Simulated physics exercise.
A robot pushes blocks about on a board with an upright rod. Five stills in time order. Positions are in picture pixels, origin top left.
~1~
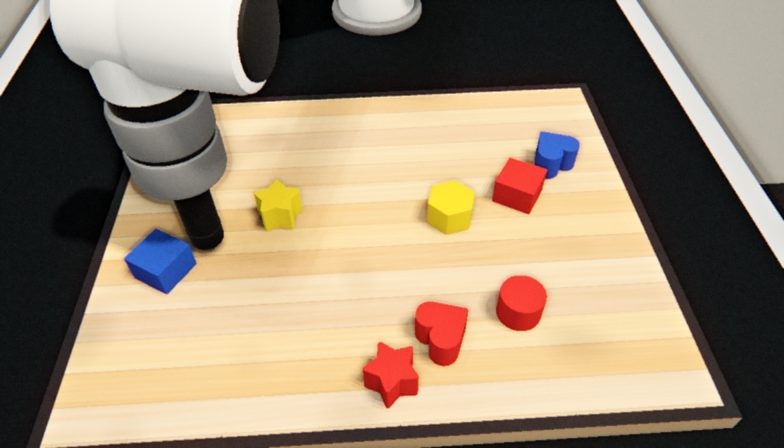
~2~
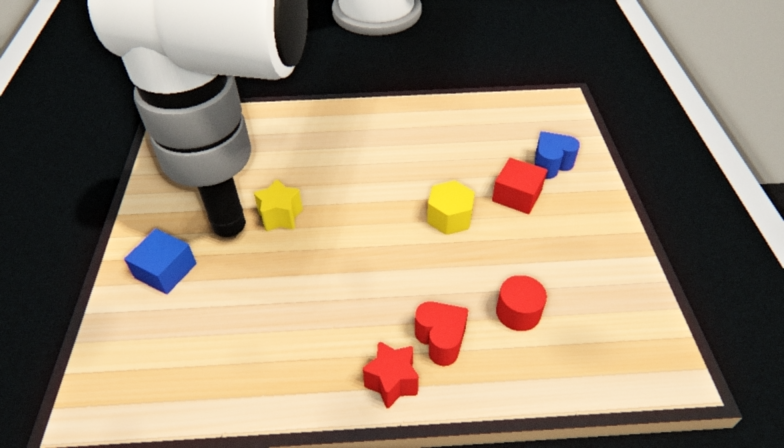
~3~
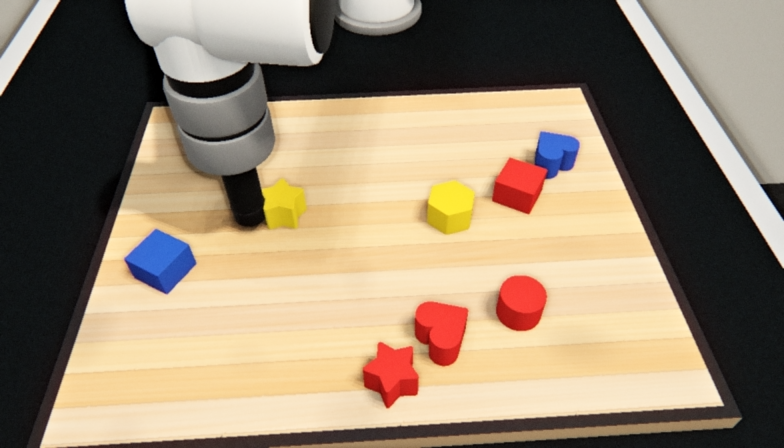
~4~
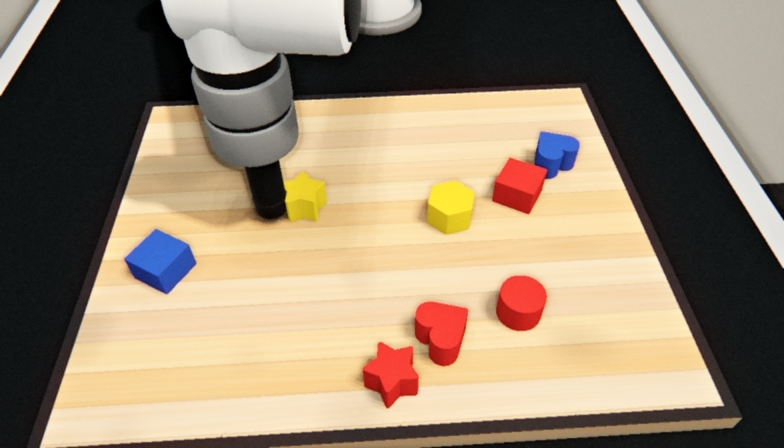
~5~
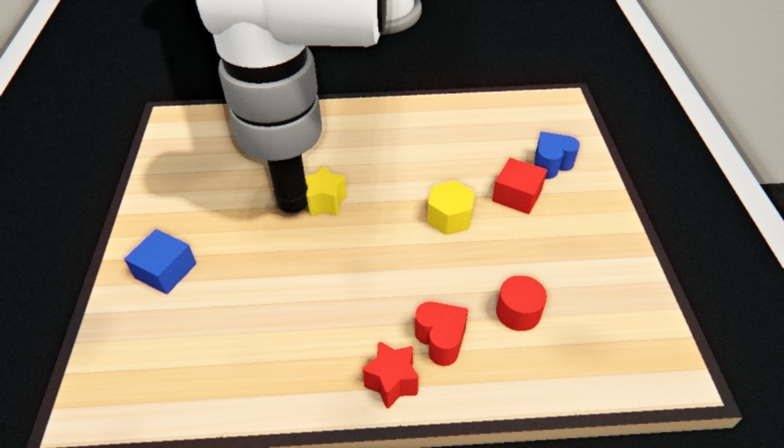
A robot arm moves right to the yellow star and pushes it rightward across the board.
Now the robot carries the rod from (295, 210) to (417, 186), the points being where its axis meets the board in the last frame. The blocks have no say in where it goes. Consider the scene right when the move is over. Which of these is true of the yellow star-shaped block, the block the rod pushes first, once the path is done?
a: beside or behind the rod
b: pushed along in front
The one that fits is b, pushed along in front.
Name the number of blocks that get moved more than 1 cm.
Put simply, one block is moved more than 1 cm.
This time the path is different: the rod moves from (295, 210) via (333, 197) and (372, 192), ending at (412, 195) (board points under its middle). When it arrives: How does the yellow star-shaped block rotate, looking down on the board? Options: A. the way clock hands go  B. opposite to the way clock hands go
Choice B: Opposite to the way clock hands go.
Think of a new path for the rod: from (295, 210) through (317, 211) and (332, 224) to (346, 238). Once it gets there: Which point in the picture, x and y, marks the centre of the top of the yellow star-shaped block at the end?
It should be at (350, 181) by then.
The first path, step by step. One third of the way, rod (336, 194); yellow star-shaped block (365, 173).
Two thirds of the way, rod (377, 186); yellow star-shaped block (406, 165).
At the end, rod (417, 179); yellow star-shaped block (446, 157); yellow six-sided block still.
